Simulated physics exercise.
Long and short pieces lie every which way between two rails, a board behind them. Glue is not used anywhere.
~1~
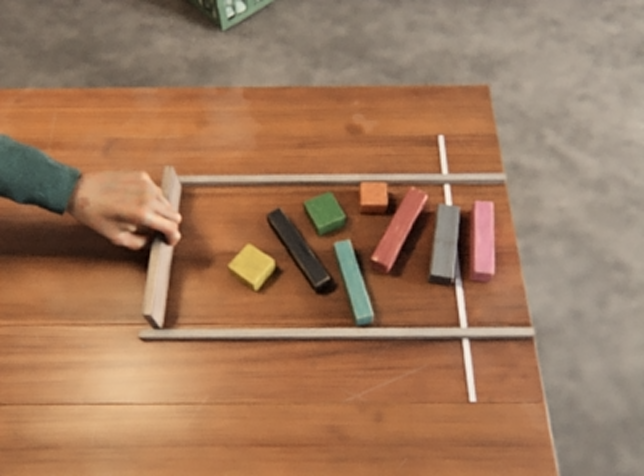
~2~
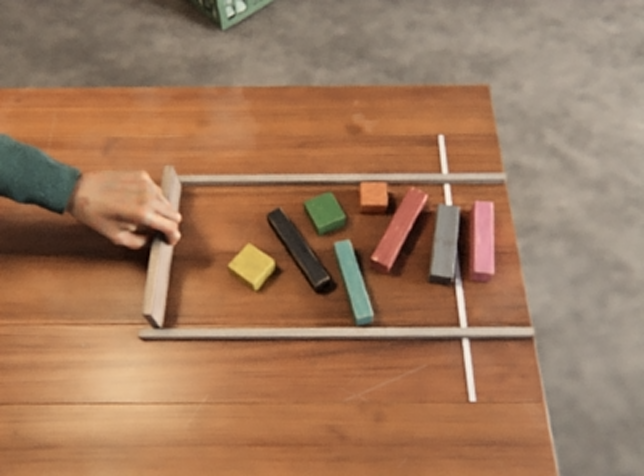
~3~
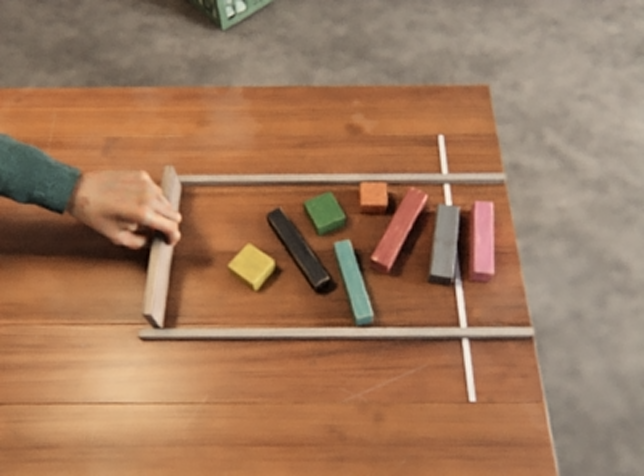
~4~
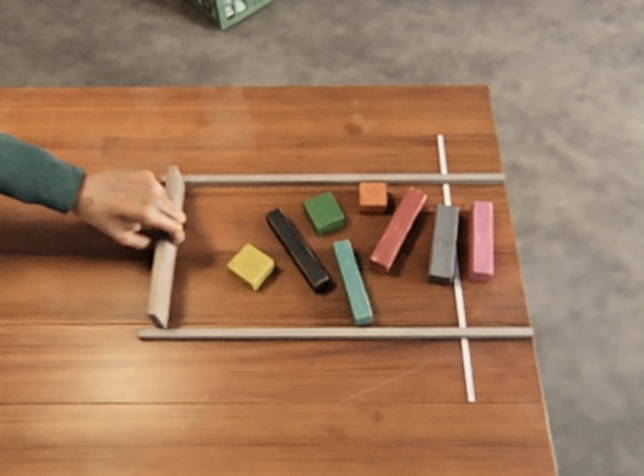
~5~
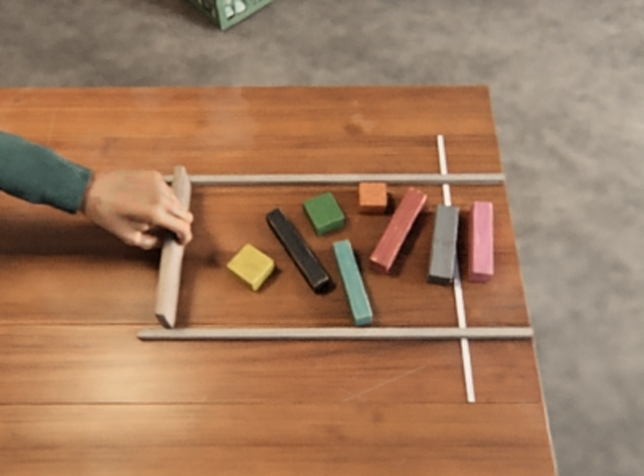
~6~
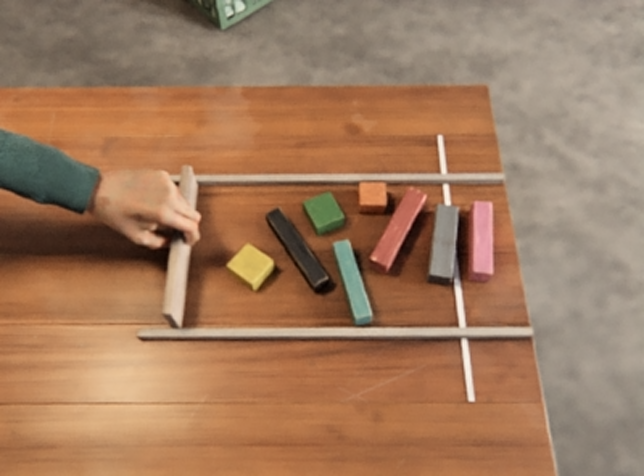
On a wooden tabletop, long and short coloured blocks lie scattered between two rails, with a hand holding a board upright behind them at the left. The board stays still at first, then the hand slides it slightly to the right, while the blocks remain where they are.
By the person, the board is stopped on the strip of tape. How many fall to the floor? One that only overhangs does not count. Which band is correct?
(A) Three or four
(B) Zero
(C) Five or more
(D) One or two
Answer: A.
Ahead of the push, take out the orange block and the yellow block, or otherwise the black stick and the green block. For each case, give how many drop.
The first count is 2 and the second is 2.
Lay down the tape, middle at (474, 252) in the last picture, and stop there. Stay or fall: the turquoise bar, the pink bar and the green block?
This time the turquoise bar drops; after it, the pink bar drops; finally, the green block does not drop.
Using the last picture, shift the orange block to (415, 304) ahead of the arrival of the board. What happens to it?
From that start it falls away.
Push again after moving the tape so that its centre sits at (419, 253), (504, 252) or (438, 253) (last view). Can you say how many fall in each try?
2, 8, 3.
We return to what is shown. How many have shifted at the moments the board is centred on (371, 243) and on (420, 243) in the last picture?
Counting first: 8, next 8.
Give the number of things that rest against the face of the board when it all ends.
Total: 2.
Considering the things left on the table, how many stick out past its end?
Counting them gives 1.
A little later, none off yet; pink bar at rest near (480, 241); grey stick at rest near (443, 244); red bar at rest near (398, 230).
Next, none off yet; pink bar at rest near (480, 241); grey stick moving near (447, 243); red bar shifted a little near (426, 224).
Later still, none off yet; pink bar tilted well over near (537, 256); grey stick shifted about its own width near (518, 242); red bar shifted about its own width near (496, 221).
When it is over, the number that fall off is three or four; down, turquoise bar, red bar, grey stick and pink bar.
